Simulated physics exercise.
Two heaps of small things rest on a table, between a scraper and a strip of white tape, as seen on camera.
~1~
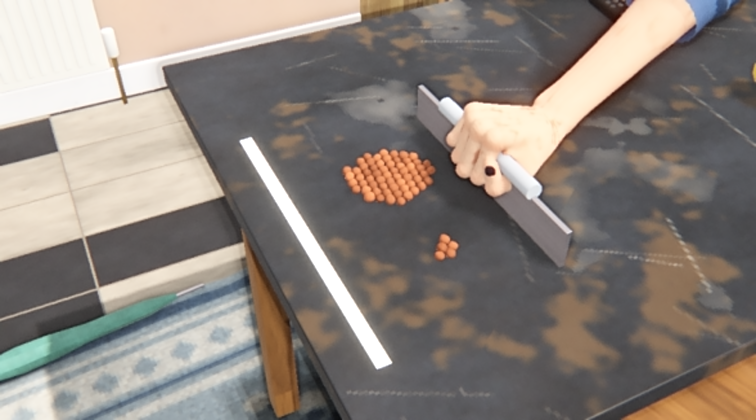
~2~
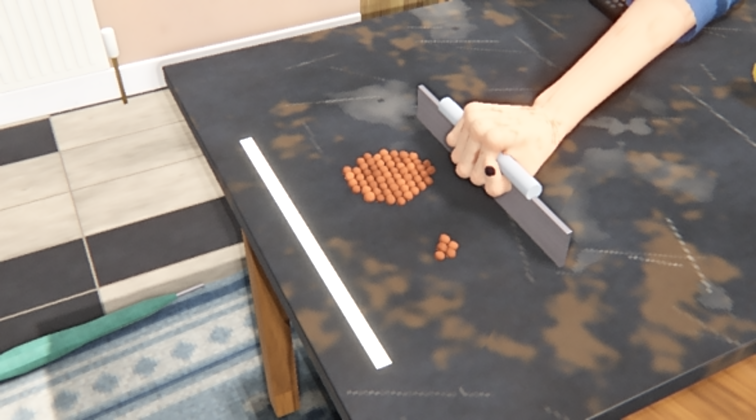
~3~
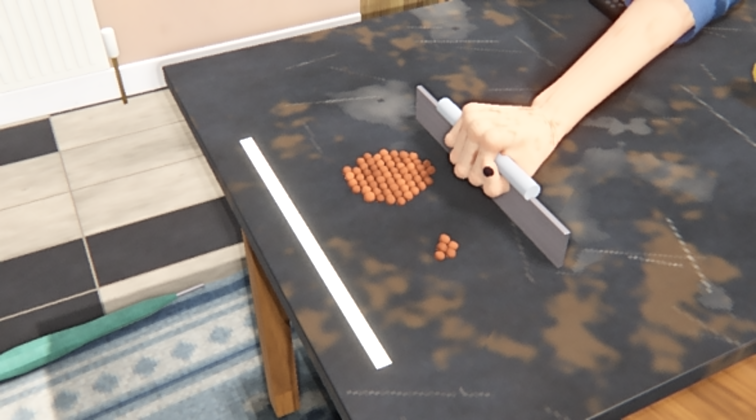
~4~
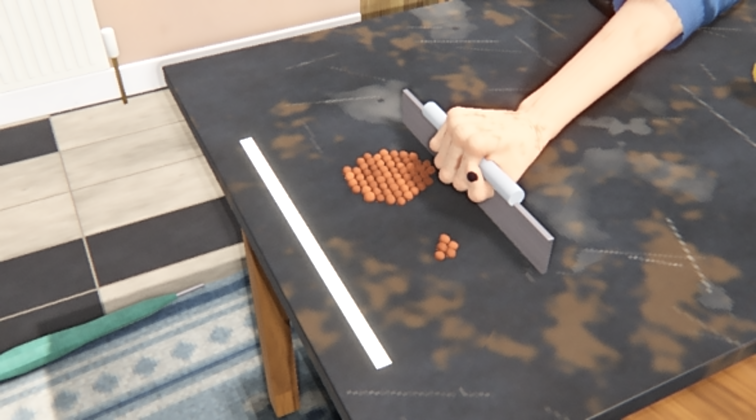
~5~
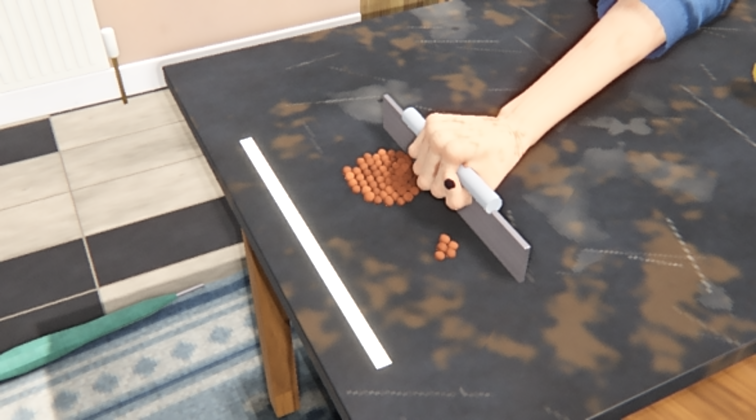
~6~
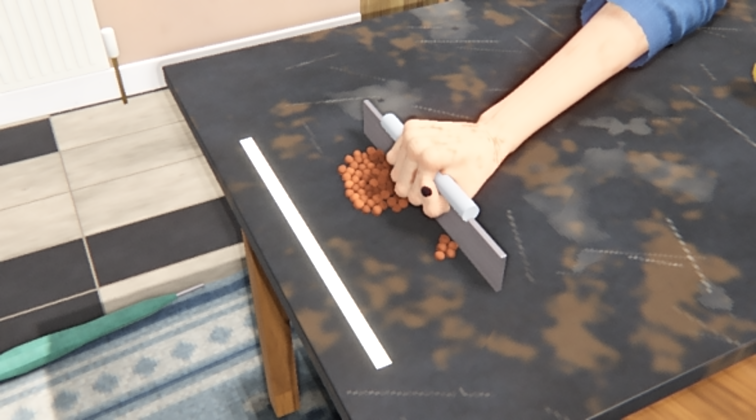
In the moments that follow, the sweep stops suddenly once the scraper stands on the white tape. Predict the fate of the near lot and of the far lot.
As I see it, the near lot loses nothing; the far lot loses some bits.
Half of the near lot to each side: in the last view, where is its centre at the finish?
It ends up roughly at pixel (317, 294).
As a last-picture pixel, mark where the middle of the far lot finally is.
Its centre settles around (264, 216).
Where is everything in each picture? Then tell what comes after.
The first picture shows scraper near (554, 236), at rest; white tape near (251, 148), about two fingers from the edge; edge at (262, 255); near lot near (442, 248), a few clay pellets; far lot near (387, 176), some clay pellets.
The second picture shows scraper near (554, 236), at rest; far lot near (387, 176).
The third picture shows scraper near (552, 237); near lot near (442, 248).
The fourth picture shows scraper near (536, 243); far lot near (387, 176).
The fifth picture shows scraper near (513, 251); near lot near (442, 248).
The sixth picture shows scraper near (490, 260); white tape near (251, 148); edge at (262, 255); near lot near (442, 248); far lot near (374, 184), all but a few pushed along.
Then, 0.42 s on from there, scraper still moving, near (360, 189); near lot all on the table, its front near (379, 267); far lot all on the table, its front near (293, 202).
Then, 0.85 s on from there, scraper stopped at the white tape; near lot all on the table, its front near (309, 292); far lot a little over the edge.
Then, 1.13 s on from there, scraper stopped at the white tape; near lot all on the table, its front near (302, 294); far lot near a quarter over the edge.
In the end, scraper stopped at the white tape; near lot all on the table, its front near (302, 294); far lot near a quarter over the edge.
